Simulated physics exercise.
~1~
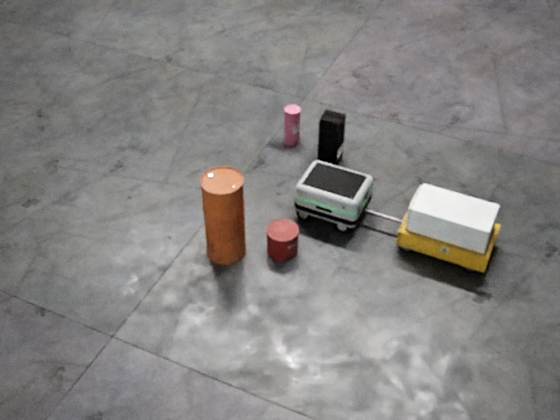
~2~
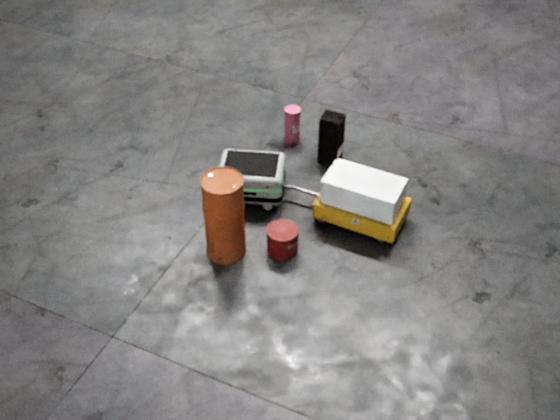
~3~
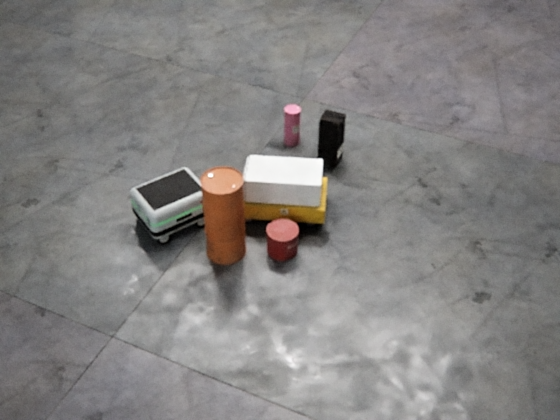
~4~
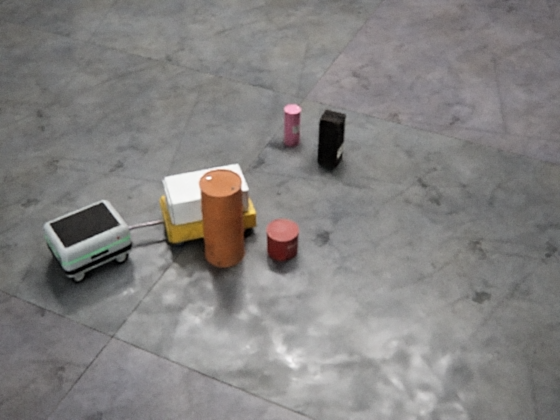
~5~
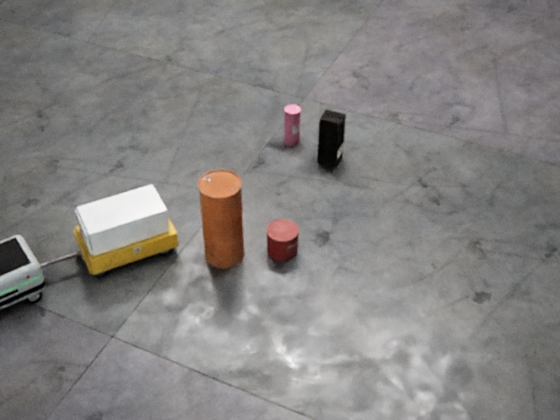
On a grey floor, a small robot tows a yellow cart leftward past four standing items.
